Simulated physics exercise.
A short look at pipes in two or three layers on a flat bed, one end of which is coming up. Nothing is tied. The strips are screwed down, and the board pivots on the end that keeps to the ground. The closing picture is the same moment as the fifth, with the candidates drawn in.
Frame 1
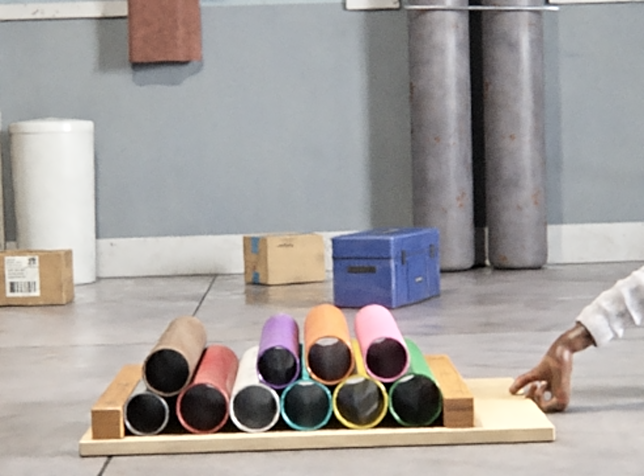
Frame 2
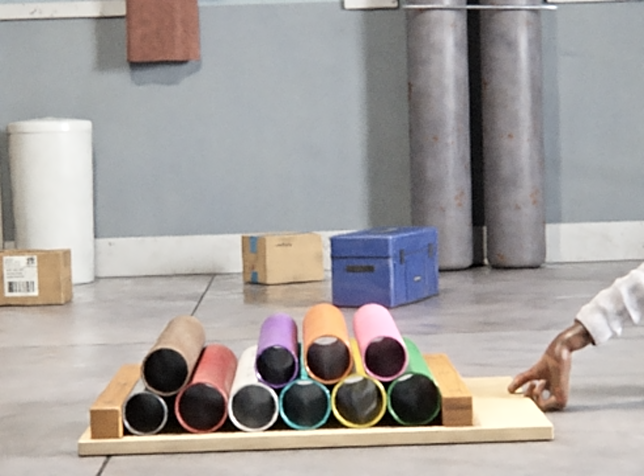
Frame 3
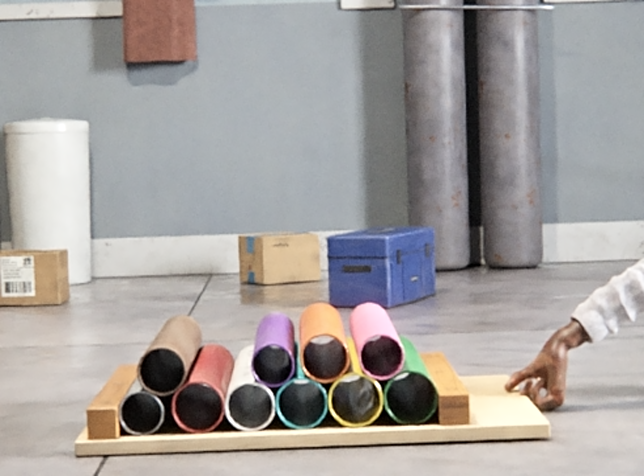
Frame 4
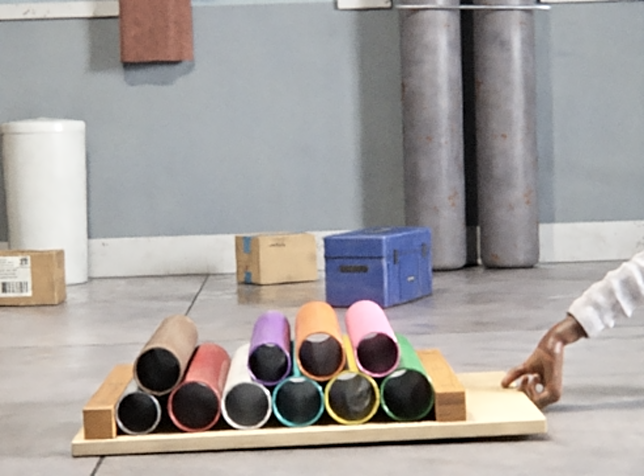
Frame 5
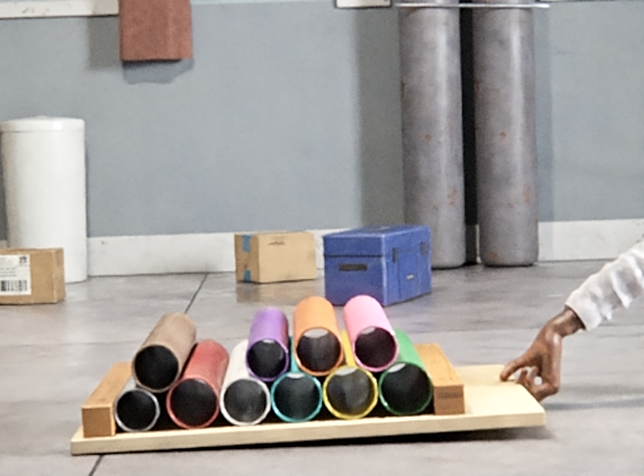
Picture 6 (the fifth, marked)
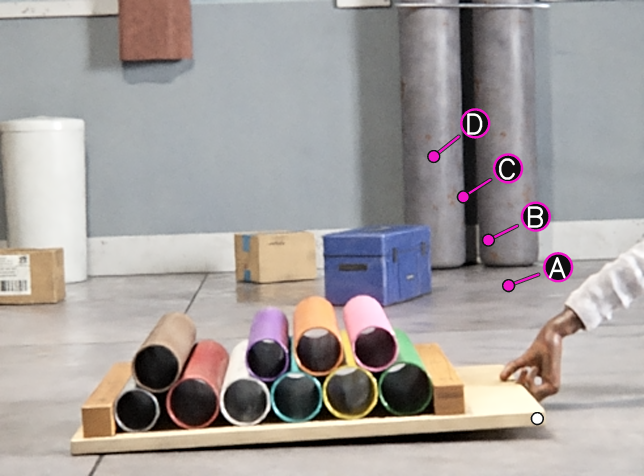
In the video, colourful pipes lie stacked in two layers between wooden strips on a flat board on a grey floor, and a hand at the right end takes hold of the board and lifts that end slightly.
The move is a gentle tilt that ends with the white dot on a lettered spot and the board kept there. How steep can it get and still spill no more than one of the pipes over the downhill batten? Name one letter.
It can be raised to B.
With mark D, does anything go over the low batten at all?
Yes.
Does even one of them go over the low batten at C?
Yes, at C.
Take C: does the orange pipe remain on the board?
The orange pipe: No.
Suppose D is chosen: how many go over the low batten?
It comes to four.
On the marked copy, A at (509, 286); B at (489, 240); C at (464, 197); D at (434, 156); the white dot at (537, 419).
With B. Early on, board at 16°.
Further on, board at 25°.
At the end, board at 25°, one over the low batten (brown).
As for the rest, A none over the low batten; C three over the low batten (brown, orange, purple); D four over the low batten (brown, pink, orange, purple).
